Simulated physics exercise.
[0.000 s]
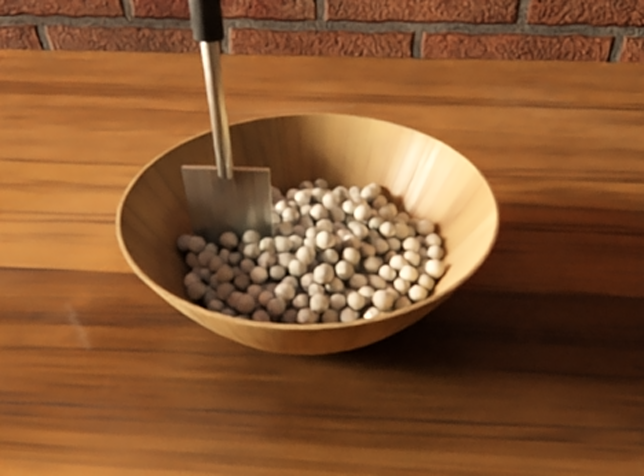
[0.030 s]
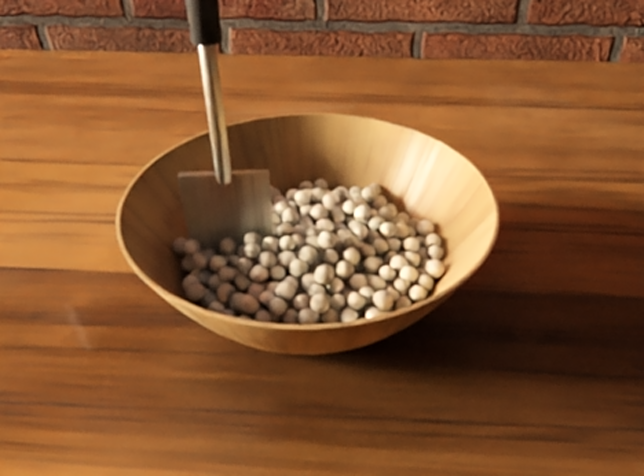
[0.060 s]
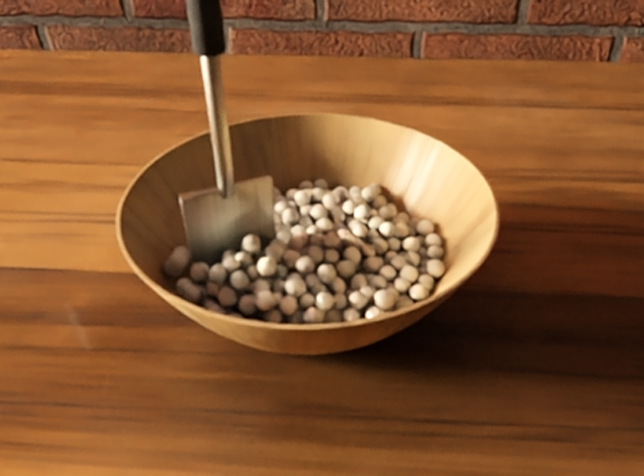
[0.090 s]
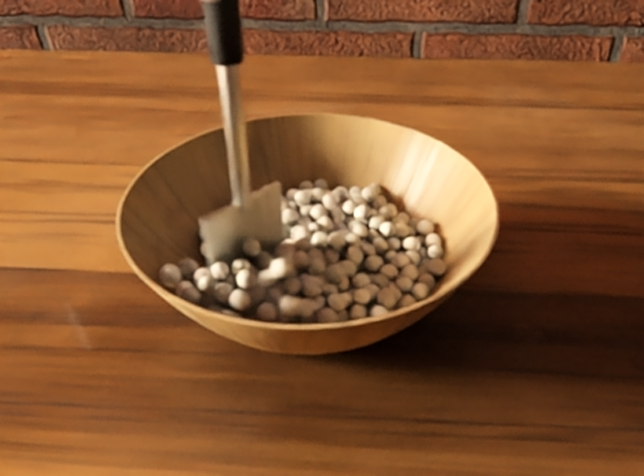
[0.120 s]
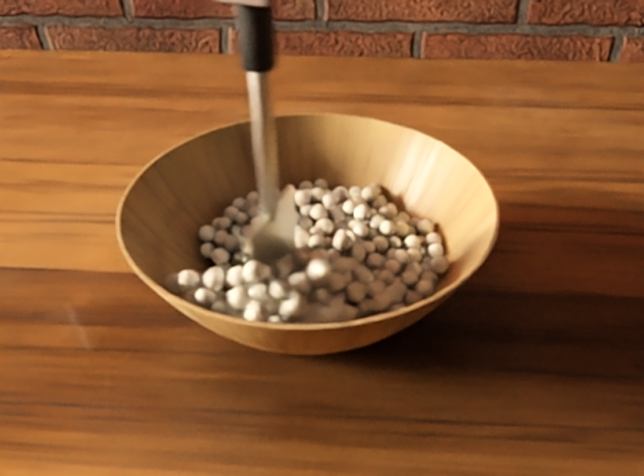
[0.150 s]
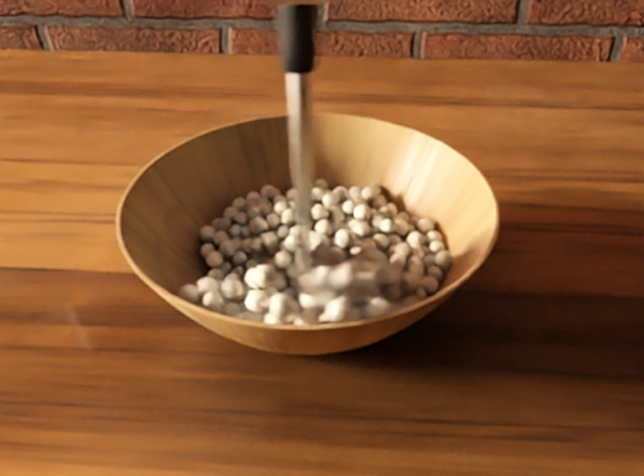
A flat metal spatula with a black handle dipped into a wooden bowl of small whitish beads, then swept from the left side toward the middle, turning edge-on and pushing the beads around.
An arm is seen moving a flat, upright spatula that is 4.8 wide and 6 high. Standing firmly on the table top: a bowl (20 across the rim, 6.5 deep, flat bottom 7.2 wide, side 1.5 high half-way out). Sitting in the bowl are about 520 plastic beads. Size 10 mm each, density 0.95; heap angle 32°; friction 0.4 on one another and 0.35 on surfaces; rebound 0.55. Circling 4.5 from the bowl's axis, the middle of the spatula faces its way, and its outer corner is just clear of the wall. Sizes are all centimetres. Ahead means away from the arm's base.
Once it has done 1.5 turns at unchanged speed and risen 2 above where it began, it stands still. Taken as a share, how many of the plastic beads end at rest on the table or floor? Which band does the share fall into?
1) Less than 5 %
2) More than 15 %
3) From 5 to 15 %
From 5 to 15 %.
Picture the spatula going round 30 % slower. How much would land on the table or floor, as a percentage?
Then roughly 0 %.
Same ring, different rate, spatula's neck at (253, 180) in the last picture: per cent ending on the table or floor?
Something like 0 percent, roughly.
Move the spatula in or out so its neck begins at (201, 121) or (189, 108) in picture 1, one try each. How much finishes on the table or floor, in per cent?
Roughly 0 % and 0 %.
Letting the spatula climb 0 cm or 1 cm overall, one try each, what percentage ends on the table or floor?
Near 20 in a hundred, then near 15 in a hundred.
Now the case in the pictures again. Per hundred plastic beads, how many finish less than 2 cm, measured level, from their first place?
That comes to some 35 per cent.
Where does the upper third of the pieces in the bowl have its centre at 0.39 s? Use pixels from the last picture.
Around (314, 173).
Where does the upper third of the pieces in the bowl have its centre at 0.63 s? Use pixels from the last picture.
In the final view it lies at about (292, 242).
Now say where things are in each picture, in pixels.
In the first picture, spatula neck at (222, 143), 0° round; upper third of the load around (315, 246), from x 185 to 435, top at y 185; 522 in the bowl.
In the second picture, spatula neck at (220, 147), 8° round; upper third of the load around (314, 247), from x 180 to 435, top at y 185.
In the third picture, spatula neck at (224, 161), 29° round; upper third of the load around (312, 254), from x 175 to 435, top at y 185.
In the fourth picture, spatula neck at (240, 174), 50° round; upper third of the load around (310, 259), from x 170 to 435, top at y 185.
In the fifth picture, spatula neck at (268, 183), 72° round; upper third of the load around (320, 271), from x 175 to 440, top at y 185.
In the sixth picture, spatula neck at (303, 185), 94° round; upper third of the load around (340, 272), from x 190 to 445, top at y 185; 522 in the bowl.
After 0.39 s, 266° round, highest piece 9 above the table; 493 in the bowl, 17 on the table or floor, 12 in flight or on the tool.
After 0.63 s, 79° round, highest piece 8 above the table; 473 in the bowl, 48 on the table or floor, 1 in flight or on the tool.
After 0.95 s, 180° round, highest piece 5 above the table; 472 in the bowl, 50 on the table or floor.
After 1.65 s, 180° round, highest piece 5 above the table; 472 in the bowl, 50 on the table or floor.
At rest, 472 in the bowl, 50 on the table or floor. That is 10 % on the table or floor.
